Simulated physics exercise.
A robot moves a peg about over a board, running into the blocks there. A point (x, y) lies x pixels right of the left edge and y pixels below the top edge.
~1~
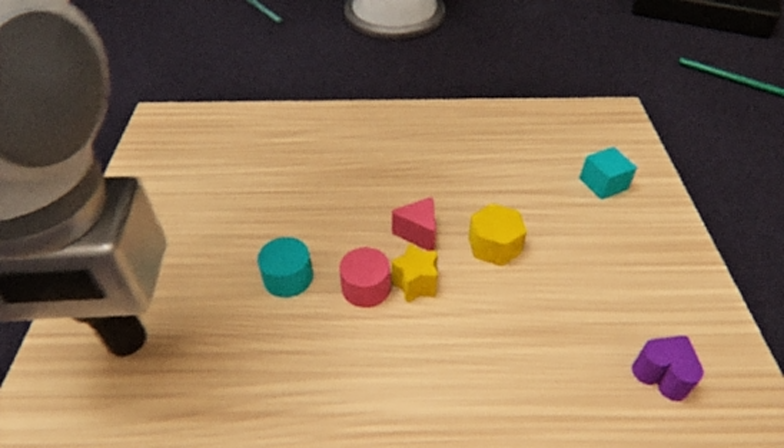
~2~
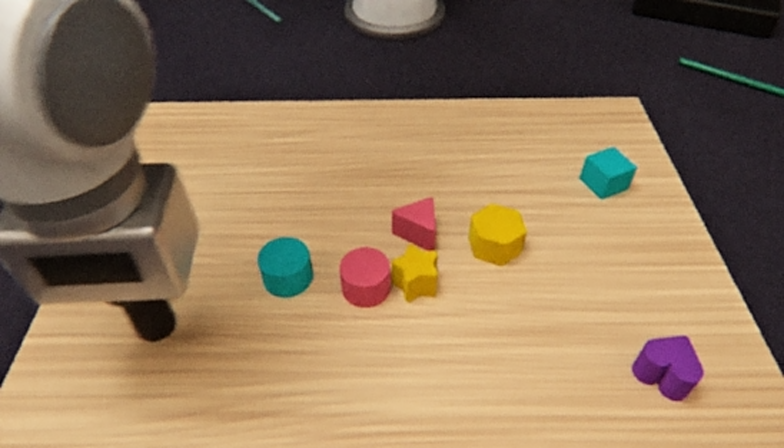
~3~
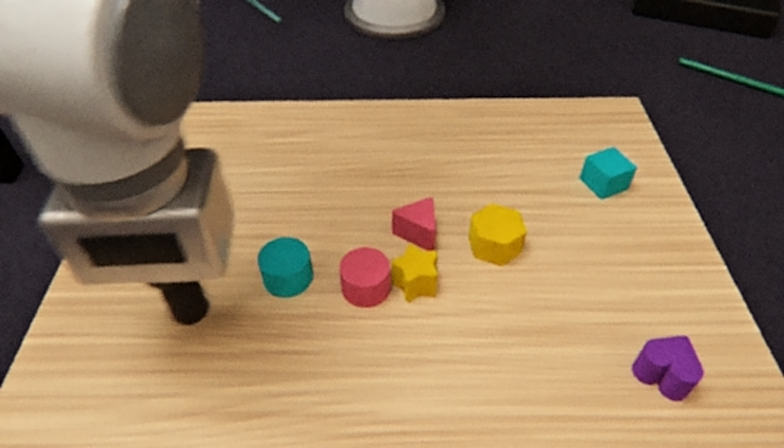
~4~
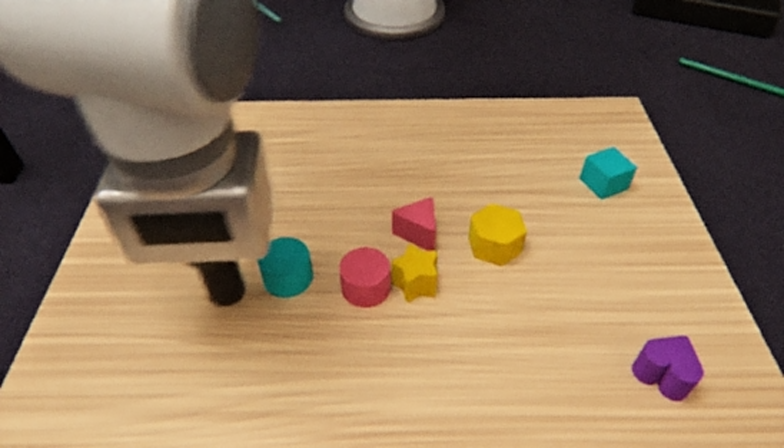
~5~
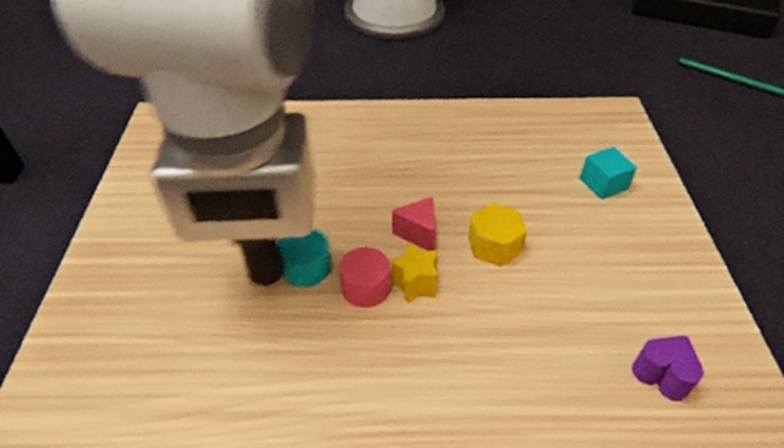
A robot arm sliding a black peg rightward across a wooden board and nudging a turquoise cylinder, other coloured blocks staying still.
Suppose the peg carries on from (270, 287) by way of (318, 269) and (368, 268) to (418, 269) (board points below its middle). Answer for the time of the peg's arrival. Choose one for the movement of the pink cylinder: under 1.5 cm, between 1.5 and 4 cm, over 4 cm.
Travels 1.5 to 4 cm.
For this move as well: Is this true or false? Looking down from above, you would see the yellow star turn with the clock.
False
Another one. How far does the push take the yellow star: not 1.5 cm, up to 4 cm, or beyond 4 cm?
Between 1.5 and 4 cm.
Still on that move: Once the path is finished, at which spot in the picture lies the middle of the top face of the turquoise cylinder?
At the end it should sit near (371, 215).
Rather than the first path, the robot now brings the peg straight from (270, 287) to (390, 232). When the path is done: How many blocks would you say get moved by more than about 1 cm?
The push moves two blocks more than 1 cm.
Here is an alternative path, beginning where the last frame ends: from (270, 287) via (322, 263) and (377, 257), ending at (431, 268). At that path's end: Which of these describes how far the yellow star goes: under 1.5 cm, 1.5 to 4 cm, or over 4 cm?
It shifts 1.5 to 4 cm.
The first path, step by step. One third of the way, peg (316, 254); turquoise cylinder (346, 224).
Two thirds of the way, peg (368, 253); turquoise cylinder (371, 215); pink cylinder (388, 276); yellow star (433, 268), turned 45° anticlockwise.
At the end, peg (418, 253); turquoise cylinder (371, 215); pink cylinder (396, 281); yellow star (439, 270), turned 55° anticlockwise; pink three-sided block still.
